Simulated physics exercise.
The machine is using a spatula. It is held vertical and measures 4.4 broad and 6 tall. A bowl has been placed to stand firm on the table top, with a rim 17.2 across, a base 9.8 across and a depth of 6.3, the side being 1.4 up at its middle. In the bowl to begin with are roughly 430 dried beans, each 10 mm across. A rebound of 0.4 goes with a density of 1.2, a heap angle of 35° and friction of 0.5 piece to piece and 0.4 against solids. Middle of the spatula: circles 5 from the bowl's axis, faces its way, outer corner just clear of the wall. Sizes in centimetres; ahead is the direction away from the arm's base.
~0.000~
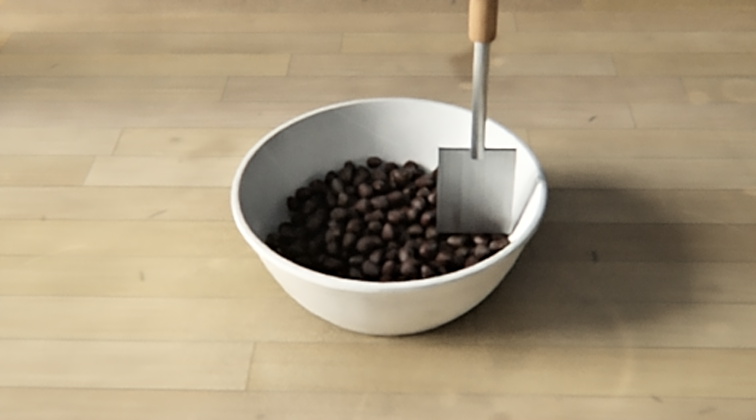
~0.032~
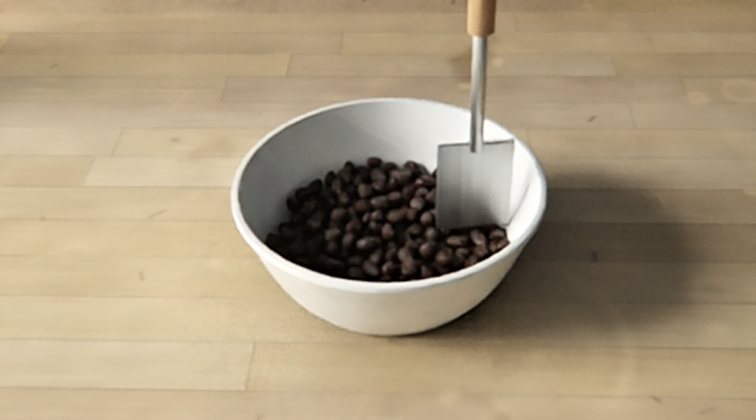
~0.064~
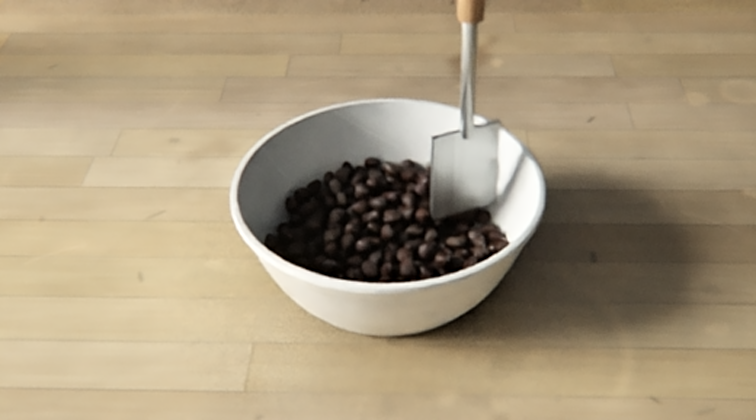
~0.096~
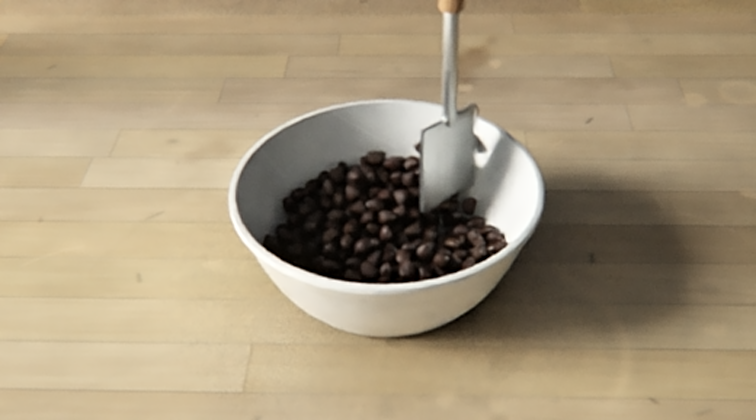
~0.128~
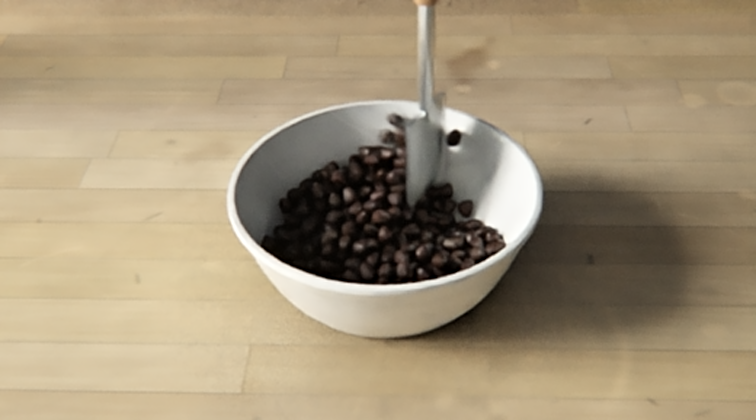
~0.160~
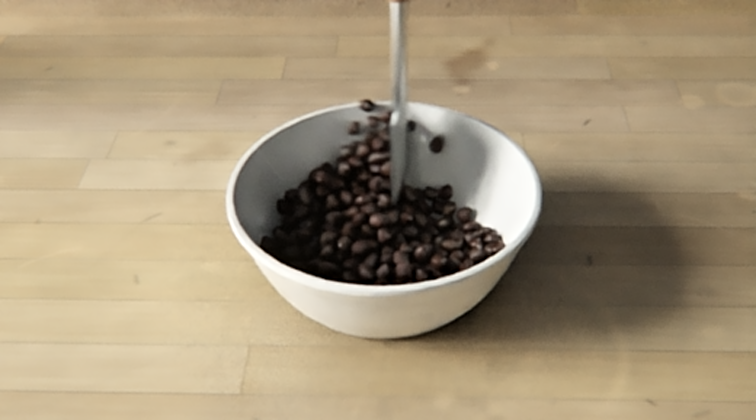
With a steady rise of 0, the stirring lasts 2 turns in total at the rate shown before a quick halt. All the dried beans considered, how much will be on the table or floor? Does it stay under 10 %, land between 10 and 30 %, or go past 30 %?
It lands between 10 and 30 %.
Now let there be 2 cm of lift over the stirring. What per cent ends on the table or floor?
Estimate: Close to 5 %.
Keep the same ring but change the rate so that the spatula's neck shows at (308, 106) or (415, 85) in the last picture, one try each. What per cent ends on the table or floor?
Some 40 and 15 %.
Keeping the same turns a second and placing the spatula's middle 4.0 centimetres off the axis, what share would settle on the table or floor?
It would be near 20 per cent.
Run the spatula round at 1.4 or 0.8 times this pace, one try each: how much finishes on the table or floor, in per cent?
About 30 and 15 per cent.
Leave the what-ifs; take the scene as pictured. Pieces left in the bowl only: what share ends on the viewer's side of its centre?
Some 30 per cent.
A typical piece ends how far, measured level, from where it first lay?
Something near 7 cm, measured level.
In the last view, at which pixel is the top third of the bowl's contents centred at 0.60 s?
The upper third is centred close to (481, 217).
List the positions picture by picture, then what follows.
The spatula neck at (479, 127), 0° round; upper third of the load around (381, 231), from x 275 to 505, top at y 165; 431 in the bowl, in the first frame.
The spatula neck at (477, 120), 7° round; upper third of the load around (381, 231), from x 275 to 505, top at y 165, in the second frame.
The spatula neck at (467, 106), 25° round; upper third of the load around (385, 222), from x 270 to 505, top at y 165, in the third frame.
The spatula neck at (450, 95), 44° round; upper third of the load around (377, 217), from x 270 to 500, top at y 145, in the fourth frame.
The spatula neck at (426, 87), 62° round; upper third of the load around (371, 217), from x 270 to 500, top at y 120, in the fifth frame.
The spatula neck at (399, 83), 81° round; upper third of the load around (360, 219), from x 265 to 500, top at y 105; 431 in the bowl, in the sixth frame.
After 0.60 s, 332° round, highest piece 8 above the table; 399 in the bowl, 23 on the table or floor, 9 in flight or on the tool.
After 1.03 s, 223° round, highest piece 8 above the table; 356 in the bowl, 64 on the table or floor, 11 in flight or on the tool.
After 1.45 s, 0° round, highest piece 6 above the table; 338 in the bowl, 93 on the table or floor.
After 2.15 s, 0° round, highest piece 6 above the table; 338 in the bowl, 93 on the table or floor.
In the end, 338 in the bowl, 93 on the table or floor. That is 22 % on the table or floor.
